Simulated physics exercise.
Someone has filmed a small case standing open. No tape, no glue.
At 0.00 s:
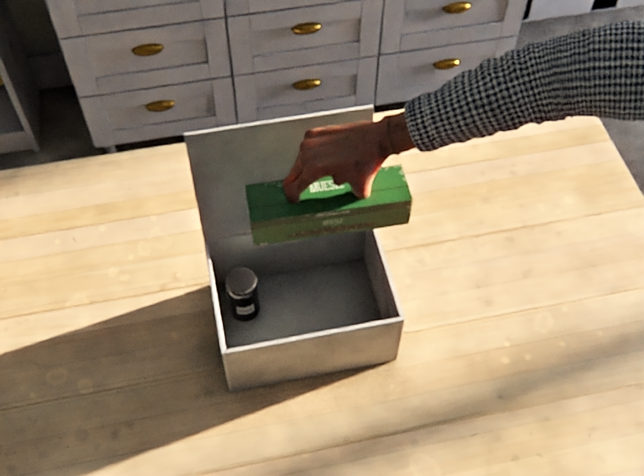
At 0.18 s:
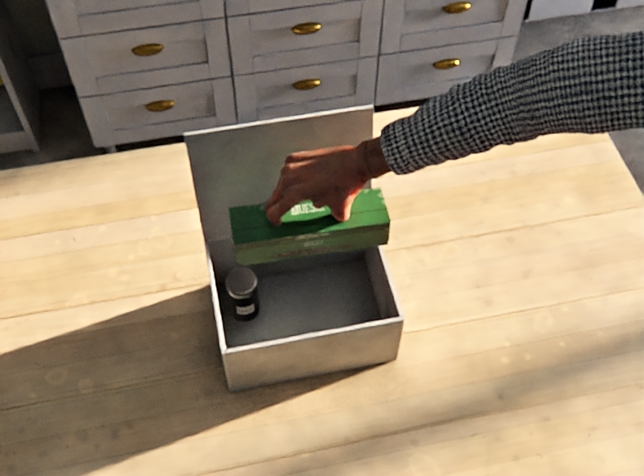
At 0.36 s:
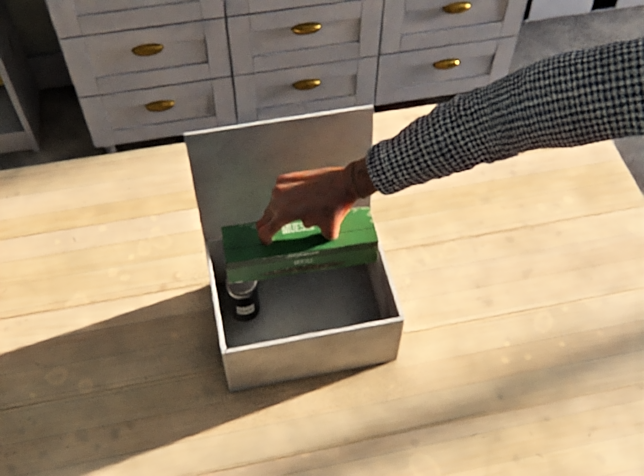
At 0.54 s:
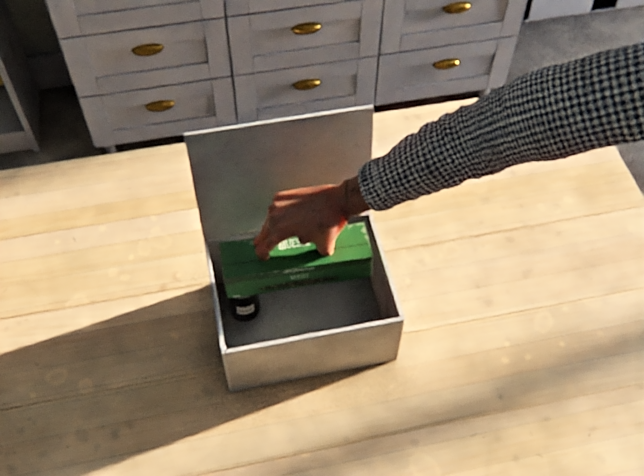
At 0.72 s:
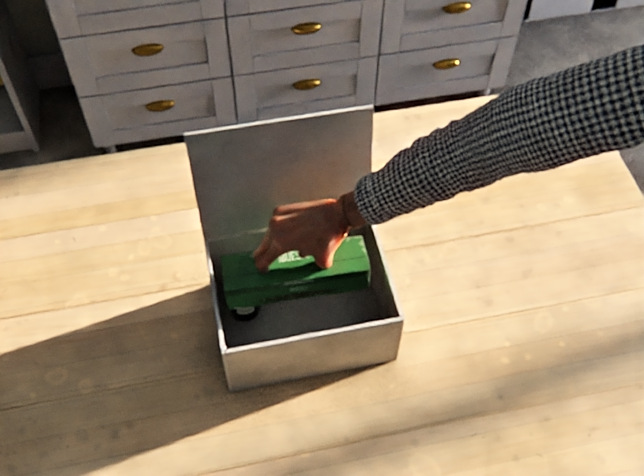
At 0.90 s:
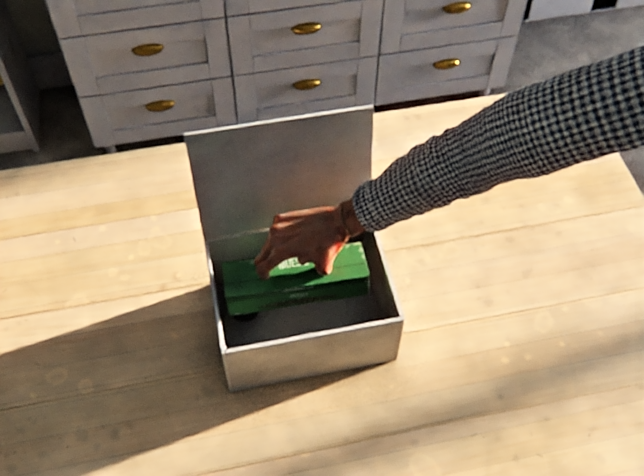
A hand lowers a green carton into an open case, covering a small black shaker.
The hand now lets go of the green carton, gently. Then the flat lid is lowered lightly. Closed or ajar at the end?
Here the lid shuts flat.
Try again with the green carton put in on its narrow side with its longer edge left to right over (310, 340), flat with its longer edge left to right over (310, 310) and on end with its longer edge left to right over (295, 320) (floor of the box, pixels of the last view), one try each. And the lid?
First try: It sits on the rim; second try: It shuts flat; third try: It will not close.
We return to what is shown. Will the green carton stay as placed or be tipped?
The green carton tips.
After 1.40 s, green carton on its side near (301, 331); black shaker turned 6° from how it was put.
After 2.30 s, lid 73° above the rim; green carton on its side near (303, 333).
After 2.70 s, lid 37° above the rim; green carton on its side near (303, 333).
After 3.60 s, lid shut; green carton on its side near (303, 333).
In the end (6.5 s), lid shut; toppled in the box, green carton; black shaker unmoved. At the end, from the last picture's camera, green carton near (303, 333).
